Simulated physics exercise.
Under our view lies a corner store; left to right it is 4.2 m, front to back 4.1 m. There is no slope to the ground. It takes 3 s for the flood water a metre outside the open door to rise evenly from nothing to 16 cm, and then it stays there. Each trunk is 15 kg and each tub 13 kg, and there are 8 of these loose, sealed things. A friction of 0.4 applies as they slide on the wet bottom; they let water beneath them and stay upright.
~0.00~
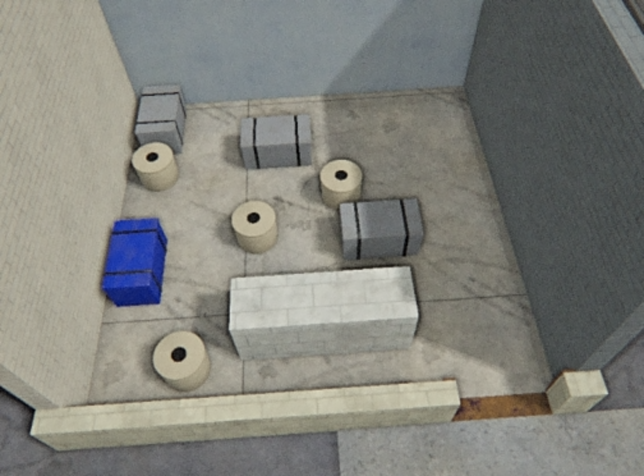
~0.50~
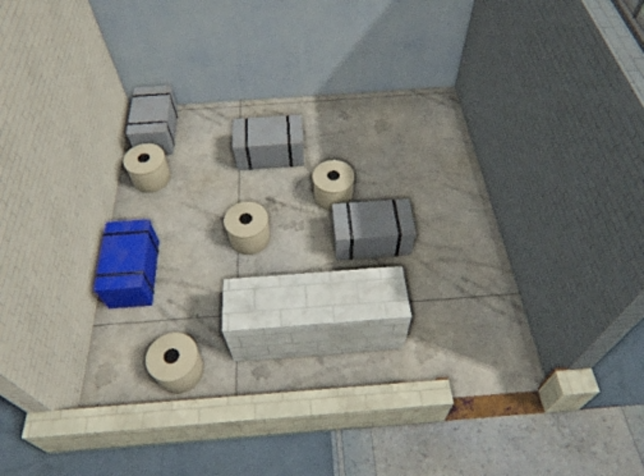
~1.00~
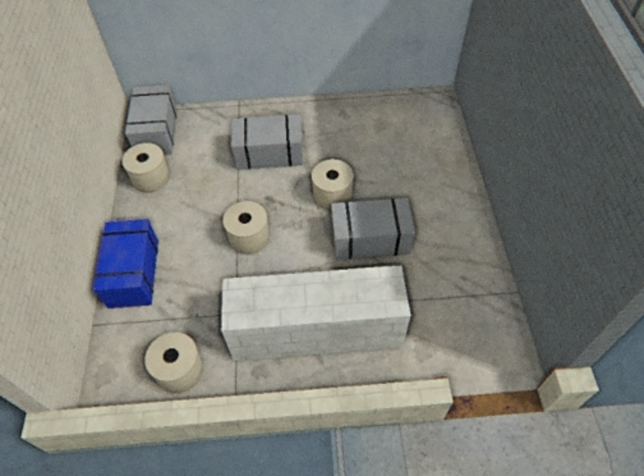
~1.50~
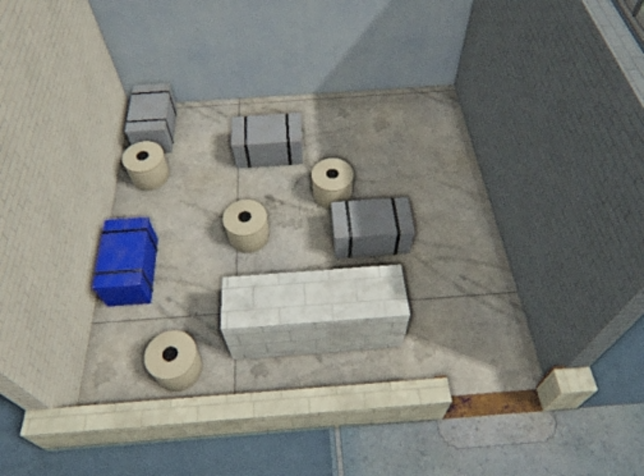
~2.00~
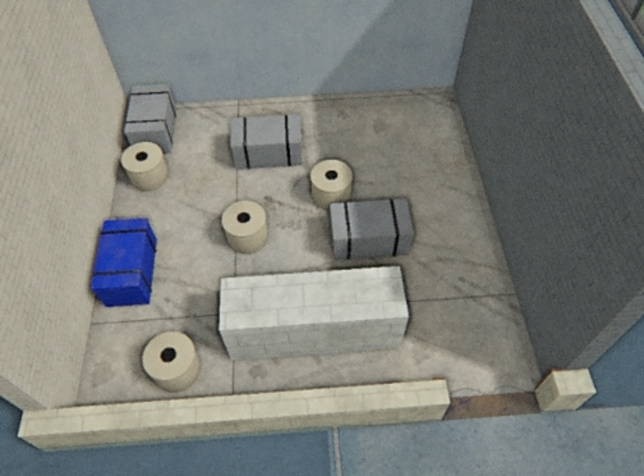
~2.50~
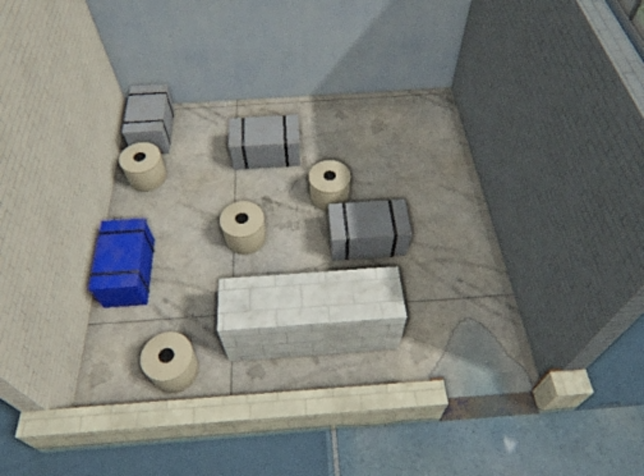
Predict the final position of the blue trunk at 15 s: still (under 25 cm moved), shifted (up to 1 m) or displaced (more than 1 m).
It shifts a modest distance.
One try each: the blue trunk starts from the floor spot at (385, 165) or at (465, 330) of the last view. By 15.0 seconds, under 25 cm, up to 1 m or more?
Try one - it is swept a long way; try two - it is swept a long way.
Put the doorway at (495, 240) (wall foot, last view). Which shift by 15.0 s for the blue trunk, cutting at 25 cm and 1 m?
As for the blue trunk, it inches along a bit.
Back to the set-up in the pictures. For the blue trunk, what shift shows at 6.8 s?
Close to 0 cm.
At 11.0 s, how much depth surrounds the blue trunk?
The depth there is around 2 cm.
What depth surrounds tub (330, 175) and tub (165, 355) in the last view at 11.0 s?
Some 3 cm at the first, some 2 cm at the second.
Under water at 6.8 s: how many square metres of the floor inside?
About 9.0 m2.
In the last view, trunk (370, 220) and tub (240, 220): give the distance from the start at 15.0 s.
One is off by 30 cm, the other by 0 cm, in the order asked.
After 3.5 s the blue trunk is near (118, 252), 0.0 m from its start, aground; 0 afloat.
After 6.8 s the blue trunk is near (118, 252), 0.0 m from its start, aground; 0 afloat.
After 11.0 s the blue trunk is near (118, 252), 0.0 m from its start, aground; 1 afloat.
After 15.0 s the blue trunk is near (137, 284), 0.5 m from its start, afloat; 4 afloat.
